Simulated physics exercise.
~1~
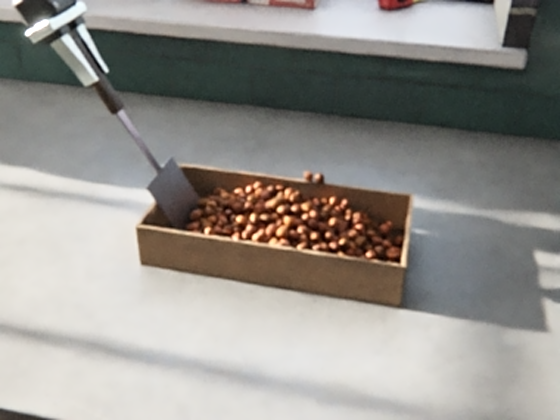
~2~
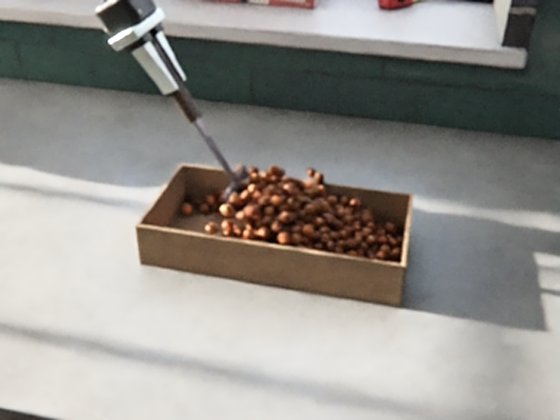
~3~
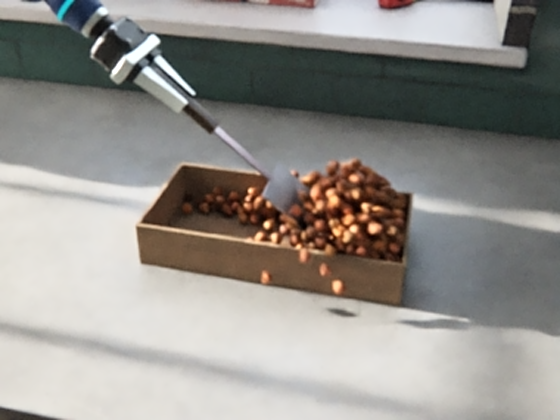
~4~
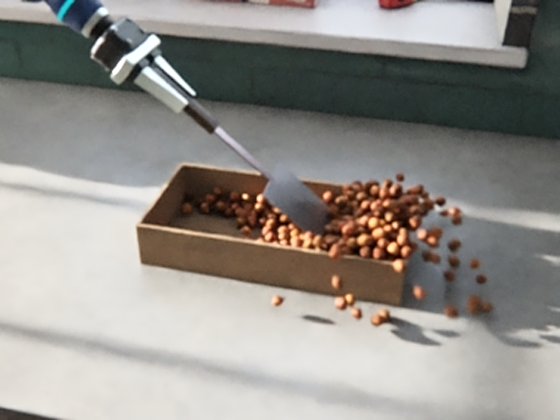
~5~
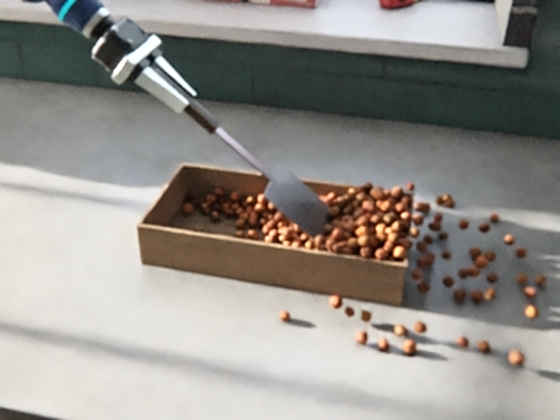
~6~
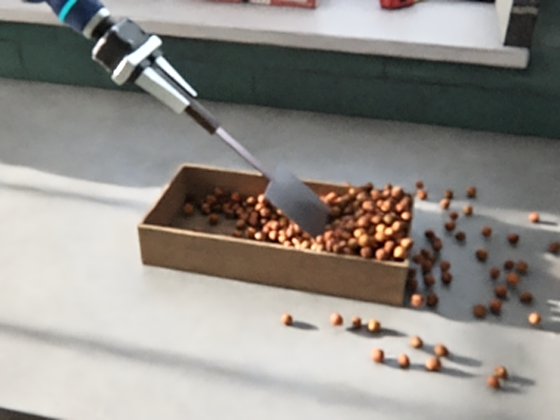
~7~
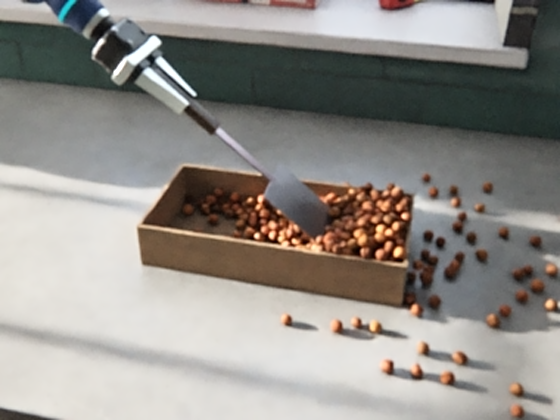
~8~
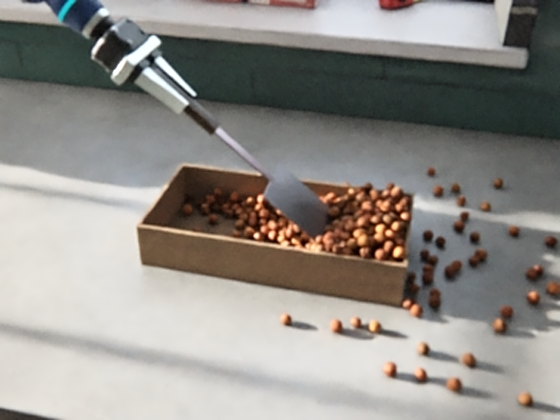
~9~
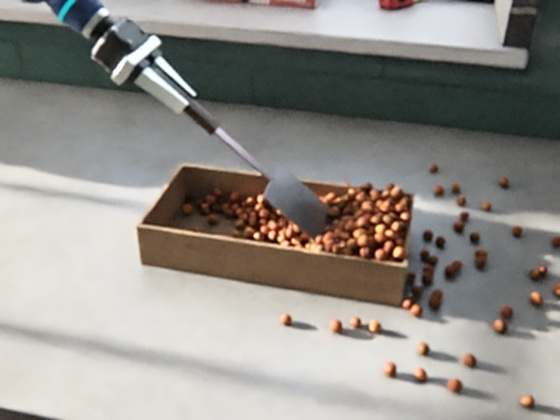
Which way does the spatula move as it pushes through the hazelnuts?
The spatula moves to the right, pushing the hazelnuts toward the right end of the tin.
